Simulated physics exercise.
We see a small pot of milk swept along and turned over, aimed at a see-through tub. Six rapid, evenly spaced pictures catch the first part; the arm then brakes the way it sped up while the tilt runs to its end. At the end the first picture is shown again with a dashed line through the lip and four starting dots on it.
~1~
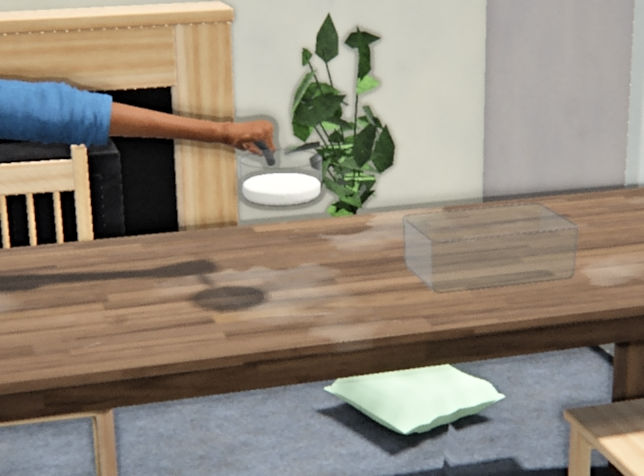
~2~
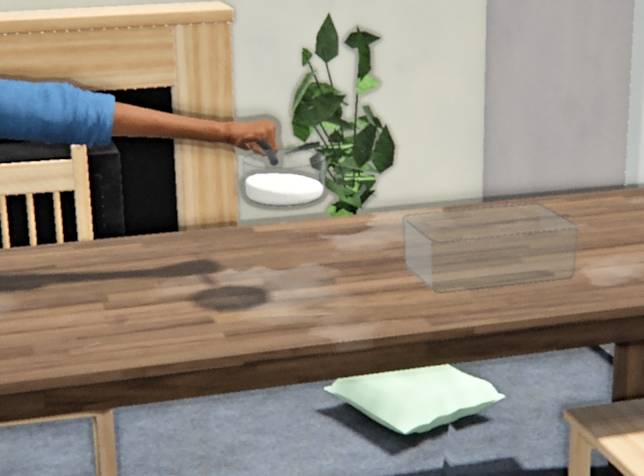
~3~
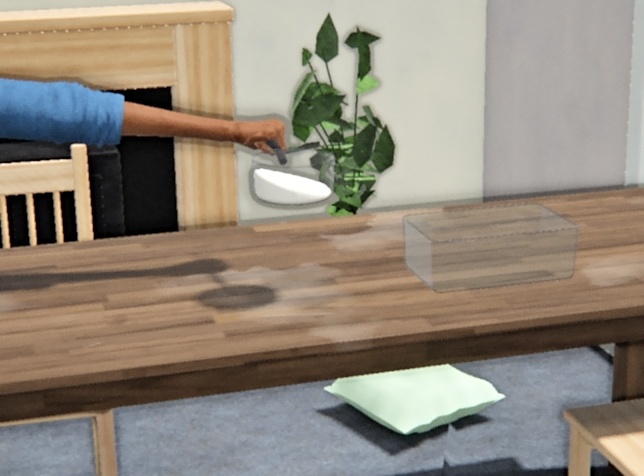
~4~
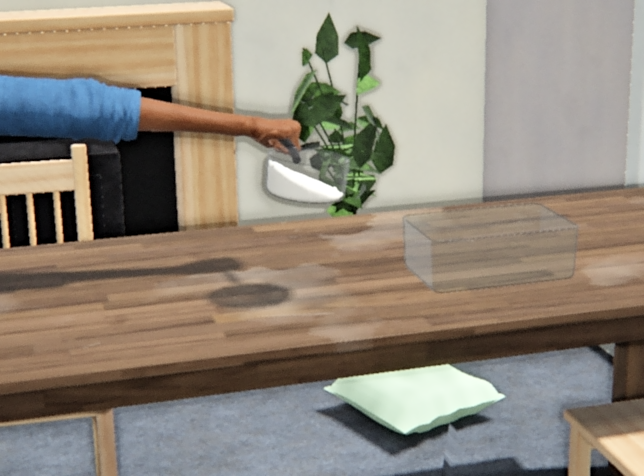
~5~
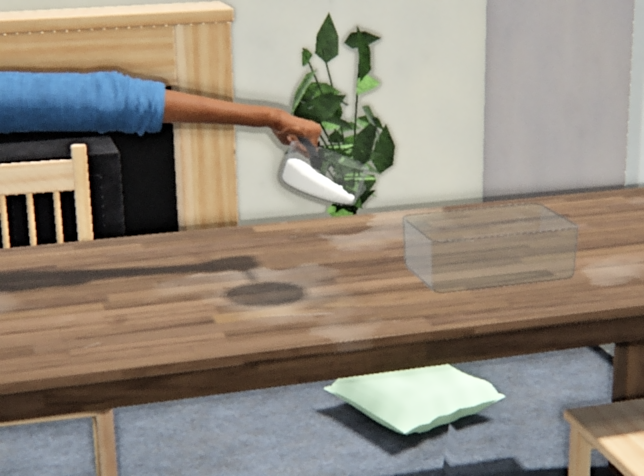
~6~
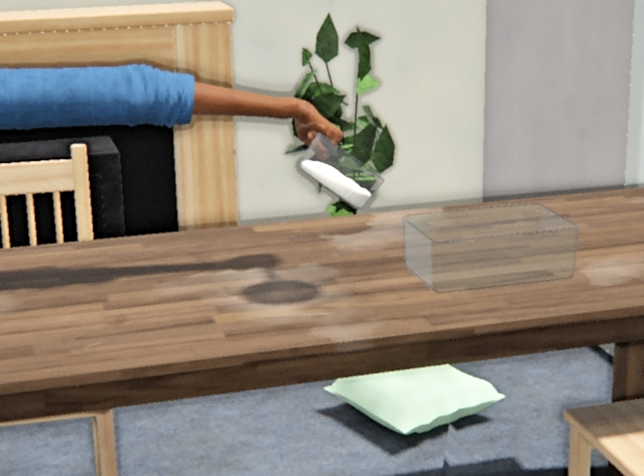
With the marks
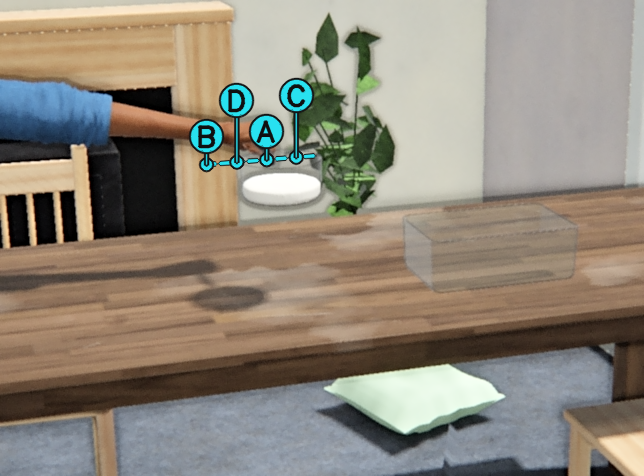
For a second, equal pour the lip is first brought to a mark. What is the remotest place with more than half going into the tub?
It is C.
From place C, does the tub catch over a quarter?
Yes, clearly.
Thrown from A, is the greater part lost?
Yes.
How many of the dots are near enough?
One of the four.
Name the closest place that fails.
Place A.
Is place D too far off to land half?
Yes.
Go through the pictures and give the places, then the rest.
In the first picture, upright, lip at (319, 155); tub from (432, 293) to (573, 277); nothing has left yet.
In the second picture, upright, lip at (322, 155); nothing has left yet.
In the third picture, upright, lip at (331, 154); nothing has left yet.
In the fourth picture, tipped about 7°, lip at (346, 158); nothing has left yet.
In the fifth picture, tipped about 21°, lip at (365, 166); nothing has left yet.
In the sixth picture, tipped about 38°, lip at (381, 177); nothing has left yet.
On the marked copy, A at (266, 159); B at (206, 164); C at (296, 157); D at (236, 162).
With A, about 30 % lands in the tub, 66 % falls short and 4 % goes beside or beyond.
With B, about 0 % lands in the tub, 99 % falls short.
With C, about 67 % lands in the tub, 26 % falls short and 7 % goes beside or beyond.
With D, about 4 % lands in the tub, 93 % falls short and 3 % goes beside or beyond.
